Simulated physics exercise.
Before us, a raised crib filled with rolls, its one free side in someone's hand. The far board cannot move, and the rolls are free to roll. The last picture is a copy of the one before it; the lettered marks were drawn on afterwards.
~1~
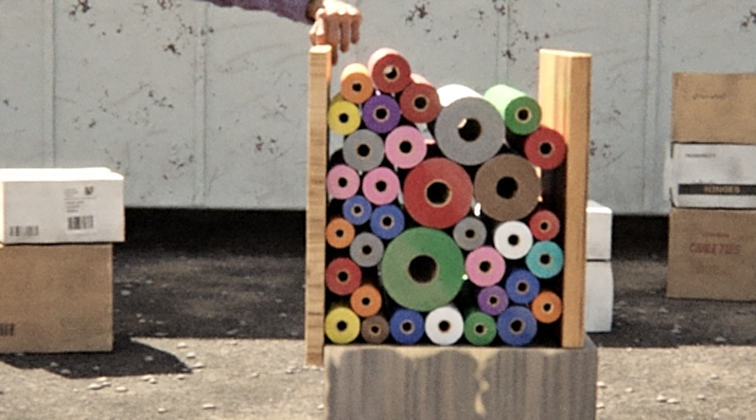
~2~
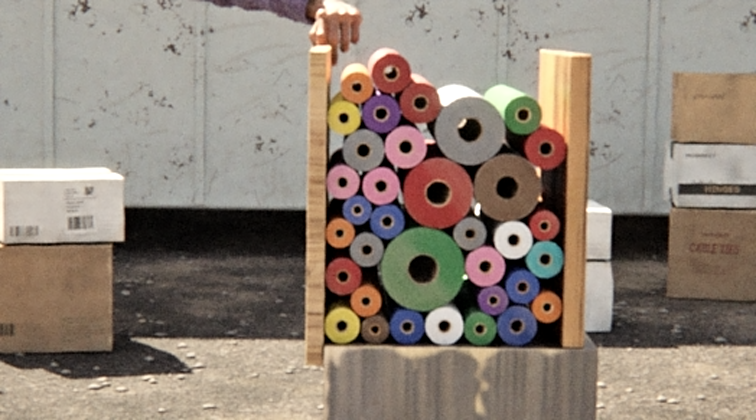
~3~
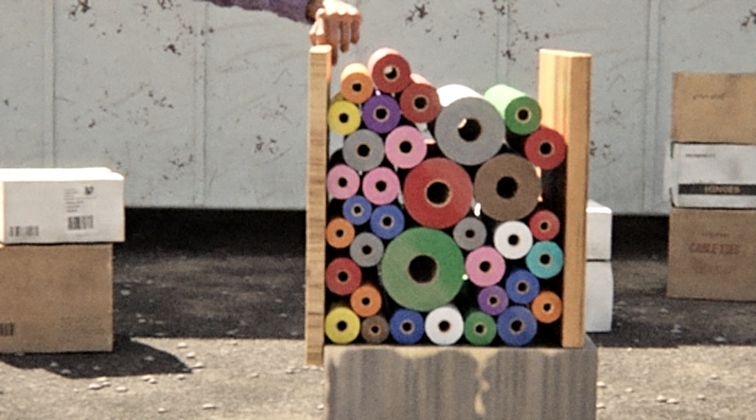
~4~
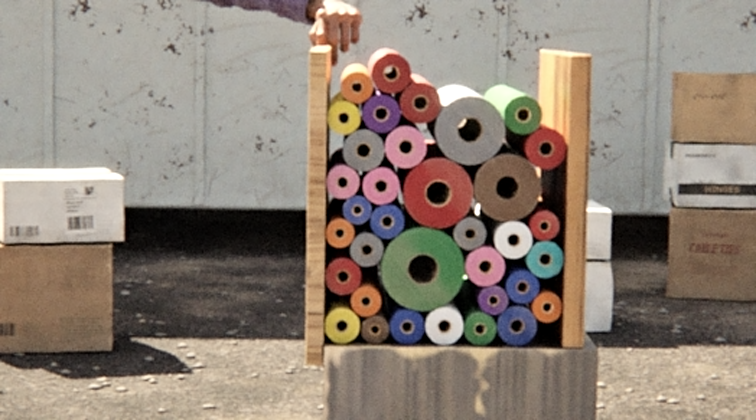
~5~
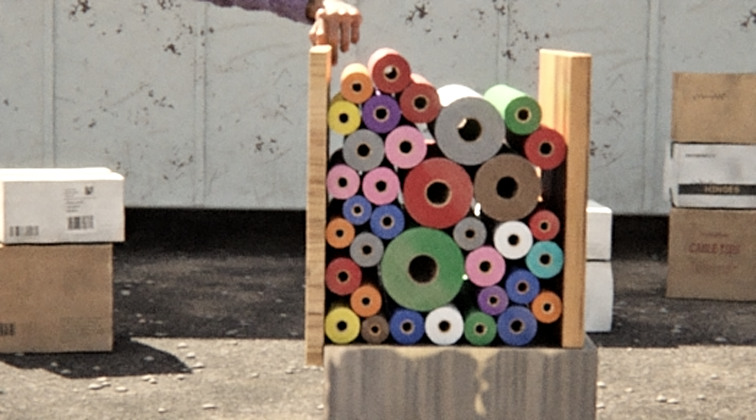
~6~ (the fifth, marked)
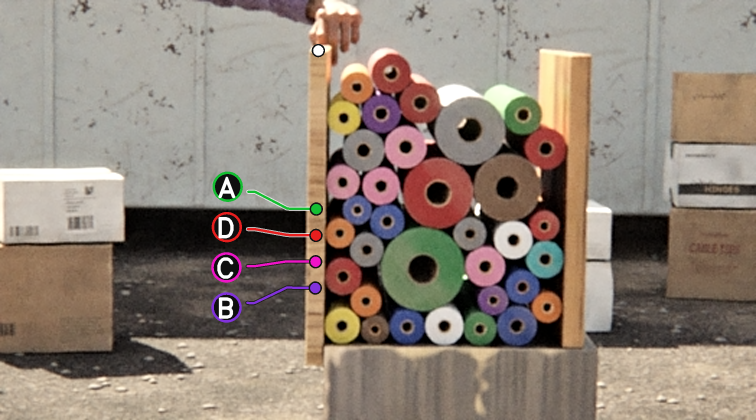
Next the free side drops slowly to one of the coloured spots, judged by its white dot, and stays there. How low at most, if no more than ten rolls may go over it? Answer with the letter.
Down to C.
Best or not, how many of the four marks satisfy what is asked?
Three of the four.
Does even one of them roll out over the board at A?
Yes.
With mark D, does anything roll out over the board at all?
Yes, at D.
On the copy, A at (316, 209); B at (315, 288); C at (315, 261); D at (316, 235); the white dot at (318, 51).
On C. First, top of the board (326, 139).
Then, top of the board (325, 236).
Finally, top of the board (325, 261), ten out over the board.
By contrast, A about six out over the board; B eleven out over the board; D about six out over the board.
